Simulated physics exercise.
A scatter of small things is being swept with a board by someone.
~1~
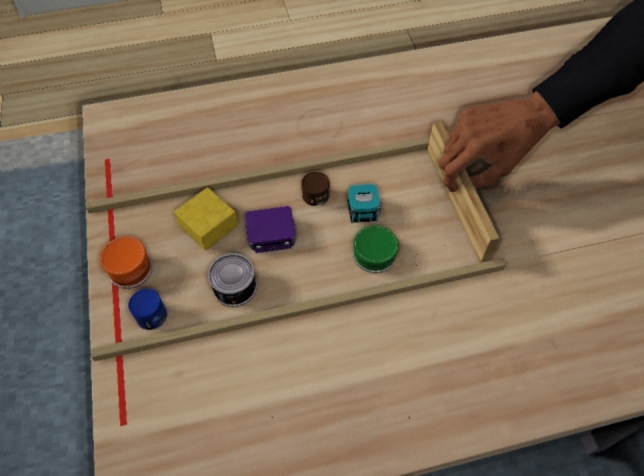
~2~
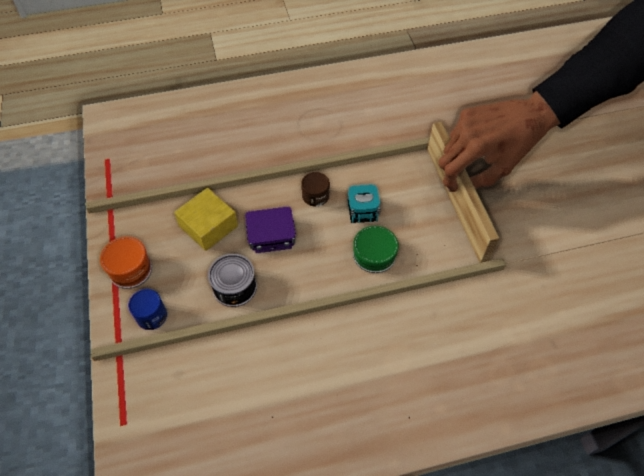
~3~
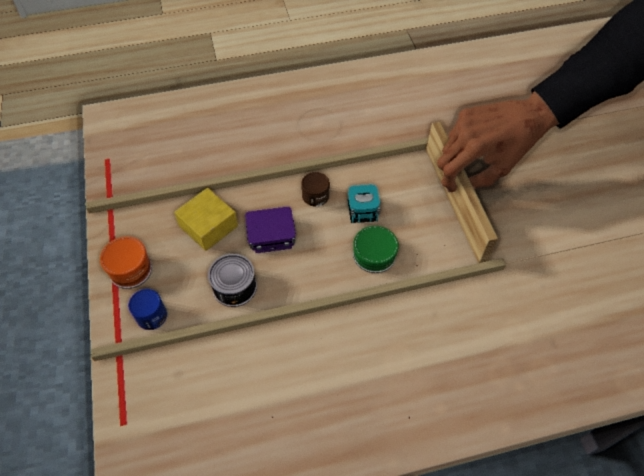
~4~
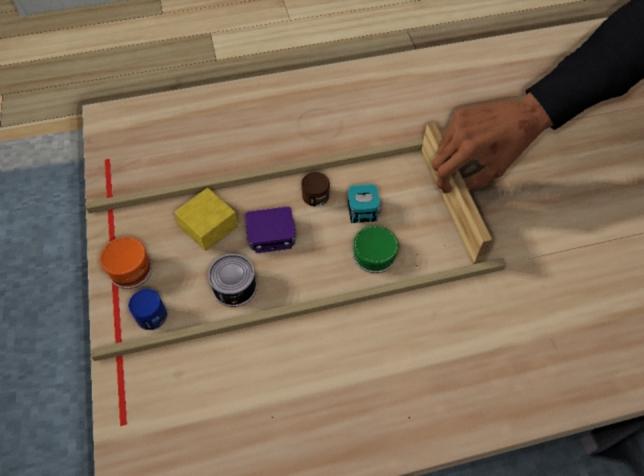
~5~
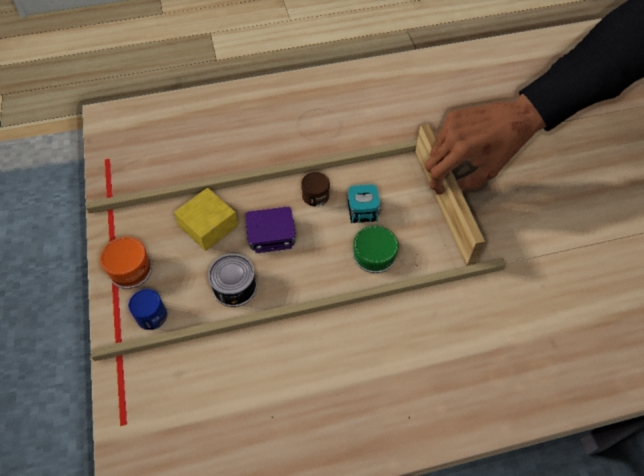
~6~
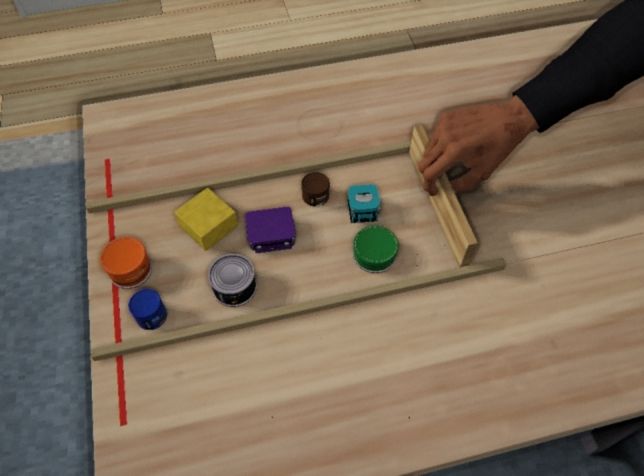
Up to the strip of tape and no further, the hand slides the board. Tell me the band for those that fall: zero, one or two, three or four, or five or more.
There will be five or more losses over the edge.
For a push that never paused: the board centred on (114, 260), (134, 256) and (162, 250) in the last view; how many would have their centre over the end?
5, 5 and 2.
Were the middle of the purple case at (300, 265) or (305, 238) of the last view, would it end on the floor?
Per position - not saved; not saved.
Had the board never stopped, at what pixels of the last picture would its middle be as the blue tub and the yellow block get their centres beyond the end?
Roughly (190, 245); roughly (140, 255).
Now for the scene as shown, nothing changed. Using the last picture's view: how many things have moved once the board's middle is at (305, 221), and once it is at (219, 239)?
First 4, then 8.
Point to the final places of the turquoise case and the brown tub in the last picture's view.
Final pixels, roughly: (95, 256) for the first, (95, 232) for the other.
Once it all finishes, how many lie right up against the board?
3 touch it.
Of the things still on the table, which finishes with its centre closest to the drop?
That would be the green pot.
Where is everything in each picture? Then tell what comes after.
The first picture shows orange pot (127, 263); blue tub (148, 310); yellow block (207, 219); board (460, 190); tape (114, 273).
The second picture shows blue tub (148, 310); black tin (233, 280).
The third picture shows yellow block (207, 219); purple case (271, 230).
The fourth picture shows orange pot (127, 263); brown tub (316, 189).
The fifth picture shows blue tub (148, 310); board (447, 193).
The sixth picture shows orange pot (127, 263); blue tub (148, 310); yellow block (207, 219); board (440, 194); tape (114, 273).
A little later, none off yet; orange pot at rest near (127, 263); blue tub at rest near (148, 310); yellow block at rest near (207, 219).
When it is over, the number that fall off is five or more; down, purple case, black tin, yellow block, blue tub and orange pot.
